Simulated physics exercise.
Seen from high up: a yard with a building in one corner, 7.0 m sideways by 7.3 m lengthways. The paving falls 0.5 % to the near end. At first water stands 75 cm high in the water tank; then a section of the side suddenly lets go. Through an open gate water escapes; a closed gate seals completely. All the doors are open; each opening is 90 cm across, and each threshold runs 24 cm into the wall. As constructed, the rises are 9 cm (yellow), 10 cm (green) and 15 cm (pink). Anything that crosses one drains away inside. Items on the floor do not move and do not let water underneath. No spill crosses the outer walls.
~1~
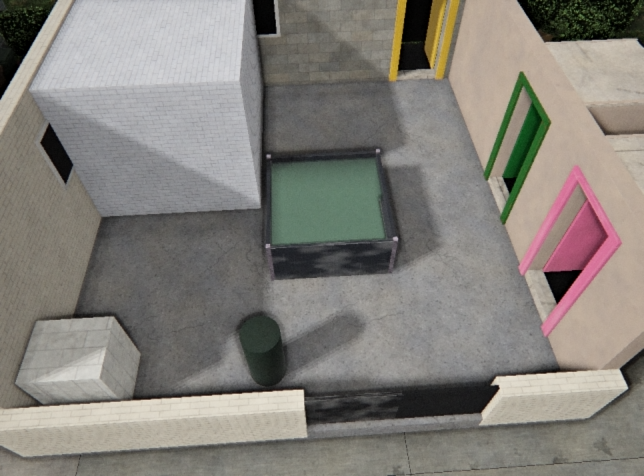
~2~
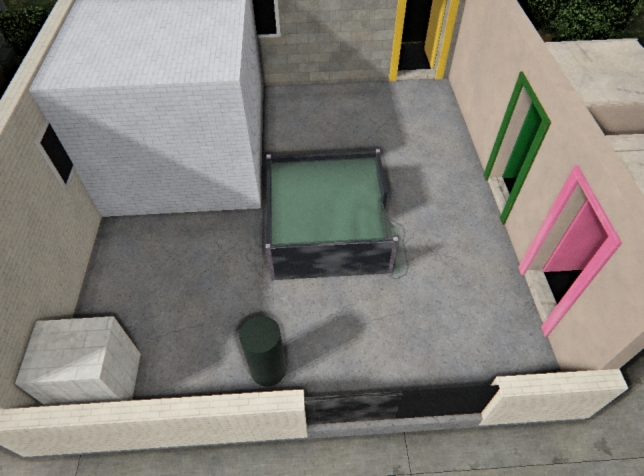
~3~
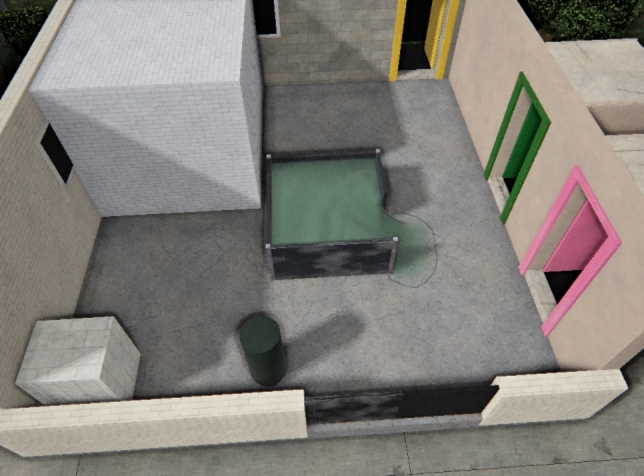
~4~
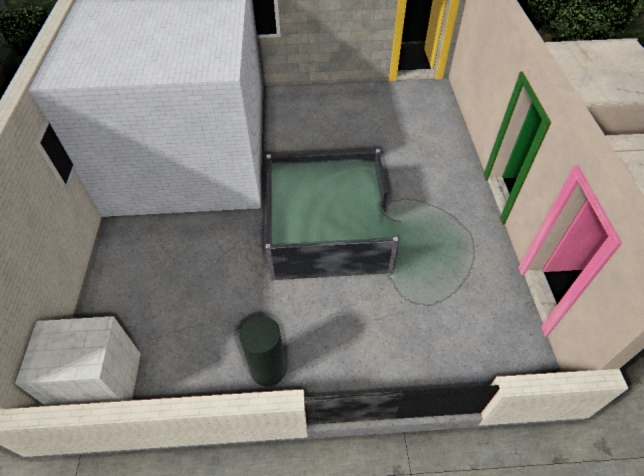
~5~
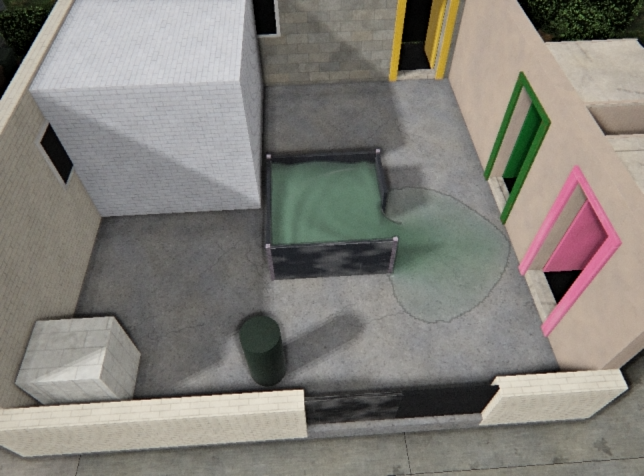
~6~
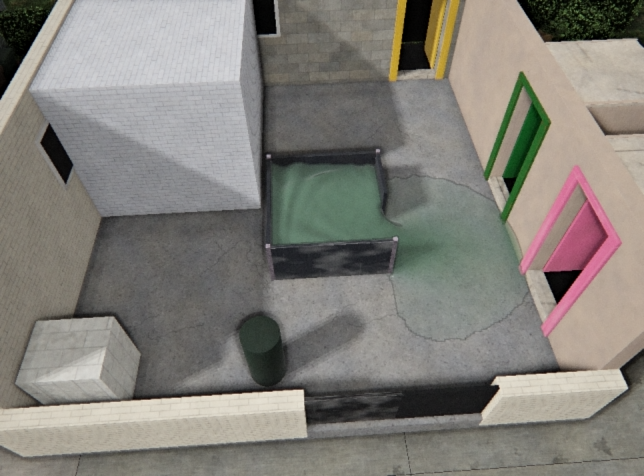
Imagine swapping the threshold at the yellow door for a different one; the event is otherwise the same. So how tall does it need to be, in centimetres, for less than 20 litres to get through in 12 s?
It would need to be around 9.5 cm tall.
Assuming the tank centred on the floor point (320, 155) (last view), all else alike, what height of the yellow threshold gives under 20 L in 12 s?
Then about 18 centimetres at the least.
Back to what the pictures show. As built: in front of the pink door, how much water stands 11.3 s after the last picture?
Some 6.5 cm.
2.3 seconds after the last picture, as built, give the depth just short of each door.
Lab note, cm: Yellow 11; green 19; pink 21.
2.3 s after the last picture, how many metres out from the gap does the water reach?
I make it some 5.0 m.
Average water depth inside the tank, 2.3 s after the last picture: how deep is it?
Around 31 centimetres.
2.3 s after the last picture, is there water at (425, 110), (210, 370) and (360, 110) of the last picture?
Awash; untouched; untouched.
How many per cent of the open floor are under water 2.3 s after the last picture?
Roughly 40 percent of the floor is wet.
Then, 0.7 s after the last picture water covers 20 % of the floor, deepest (40 cm) near (507, 254); it has not reached the yellow door.
Then, 2.3 s after the last picture water covers 40 % of the floor, deepest (32 cm) near (555, 382); 11 cm at the yellow door, 0 litres in over its 9 cm threshold.
Then, 11.3 s after the last picture water covers 95 % of the floor, deepest (12 cm) near (223, 418); 4 cm at the yellow door, 23 litres in over its 9 cm threshold.
At the yellow door as built, the water peaked near 16 cm, 2.7 s after the last picture.
With a threshold of 8 cm, 33 litres would have come in within the 12 s; with 11 cm, 10 litres. So under 20 litres takes about 9.5 cm.
